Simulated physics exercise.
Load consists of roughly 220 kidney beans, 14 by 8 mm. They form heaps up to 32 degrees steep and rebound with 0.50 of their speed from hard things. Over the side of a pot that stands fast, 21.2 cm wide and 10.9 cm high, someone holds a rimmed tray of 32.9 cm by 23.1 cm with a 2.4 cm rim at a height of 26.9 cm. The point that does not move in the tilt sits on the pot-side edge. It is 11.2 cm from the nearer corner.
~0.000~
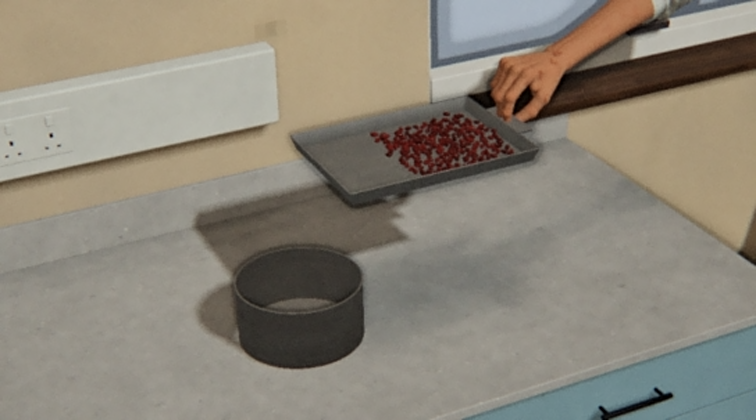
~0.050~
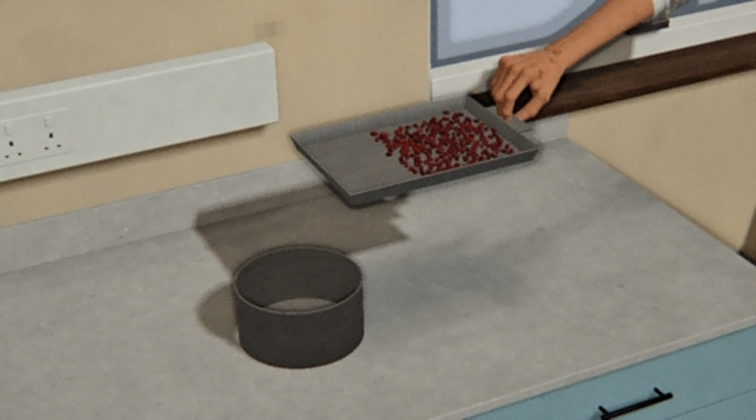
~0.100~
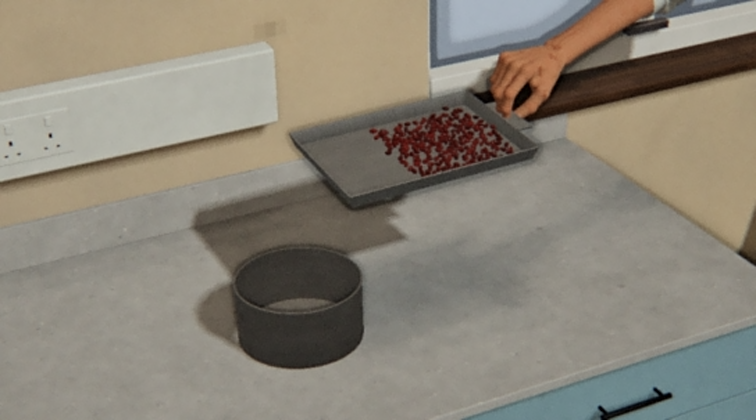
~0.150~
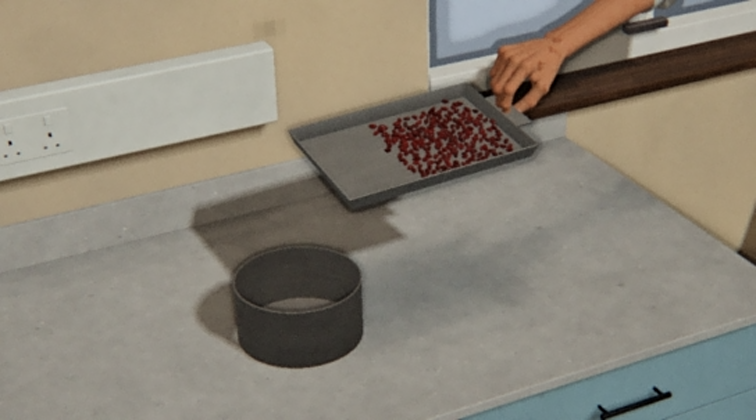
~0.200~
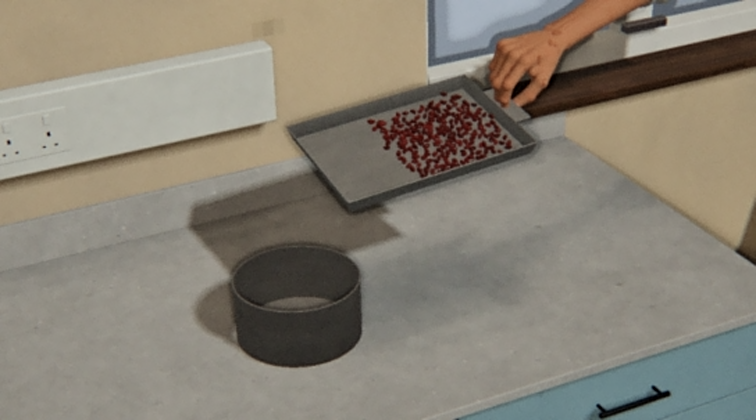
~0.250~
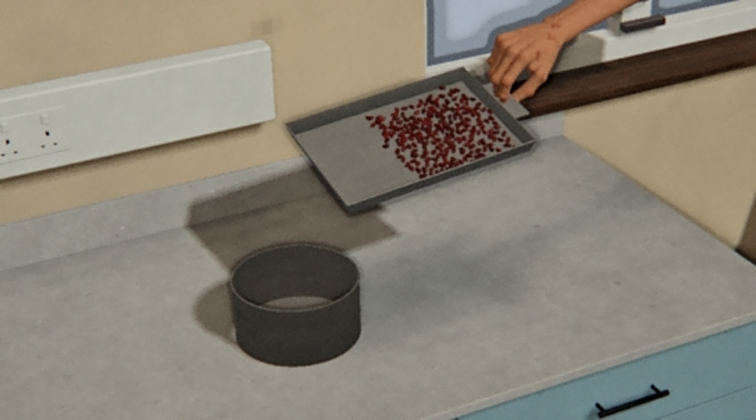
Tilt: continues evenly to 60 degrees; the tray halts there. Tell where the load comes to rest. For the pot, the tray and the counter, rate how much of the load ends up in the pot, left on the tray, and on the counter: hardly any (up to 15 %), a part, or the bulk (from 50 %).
Pot: Hardly any; left on the tray: The bulk; counter: A part.
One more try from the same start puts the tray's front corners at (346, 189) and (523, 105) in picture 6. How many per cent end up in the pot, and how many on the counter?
Pot: 35, counter: 15.
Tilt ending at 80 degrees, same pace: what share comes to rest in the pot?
Near 15 %, then.
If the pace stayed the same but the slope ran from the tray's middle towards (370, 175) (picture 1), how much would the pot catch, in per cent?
I'd estimate about 45 %.
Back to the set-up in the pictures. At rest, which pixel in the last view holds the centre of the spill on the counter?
The spill is centred close to (402, 358).
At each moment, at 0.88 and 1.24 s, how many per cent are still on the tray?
Estimates: 100; 75.
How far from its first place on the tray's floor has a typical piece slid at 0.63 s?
I'd say close to 5 centimetres.
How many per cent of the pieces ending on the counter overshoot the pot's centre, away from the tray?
About 20 per cent.
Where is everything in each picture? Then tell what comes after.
The first picture shows tray tilt 0 degrees, front corners at (353, 191) and (533, 147); middle of the pieces at (447, 144); pot at (299, 279).
The second picture shows tray tilt 1 degrees, front corners at (353, 192) and (533, 147); middle of the pieces at (447, 143).
The third picture shows tray tilt 3 degrees, front corners at (353, 194) and (532, 146); middle of the pieces at (446, 141).
The fourth picture shows tray tilt 6 degrees, front corners at (352, 196) and (532, 143), lowest corner left front; middle of the pieces at (446, 138).
The fifth picture shows tray tilt 9 degrees, front corners at (351, 198) and (531, 141), lowest corner left front; middle of the pieces at (444, 134).
The sixth picture shows tray tilt 12 degrees, front corners at (350, 201) and (530, 139), lowest corner left front; middle of the pieces at (443, 130); pot at (295, 277). The tray's pace is about 60 degrees a second.
Then, at 0.63 s, tilt 35 degrees; the tray holds 100 %, the pot 0 %.
Then, at 0.88 s, tilt 51 degrees; the tray holds 100 %, the pot 0 %.
After 1.24 s, tilt 60 degrees; the tray holds 75 %, the pot 5 %.
At rest (2.7 s), pot 5 %, tray 65 %, counter 30 %.
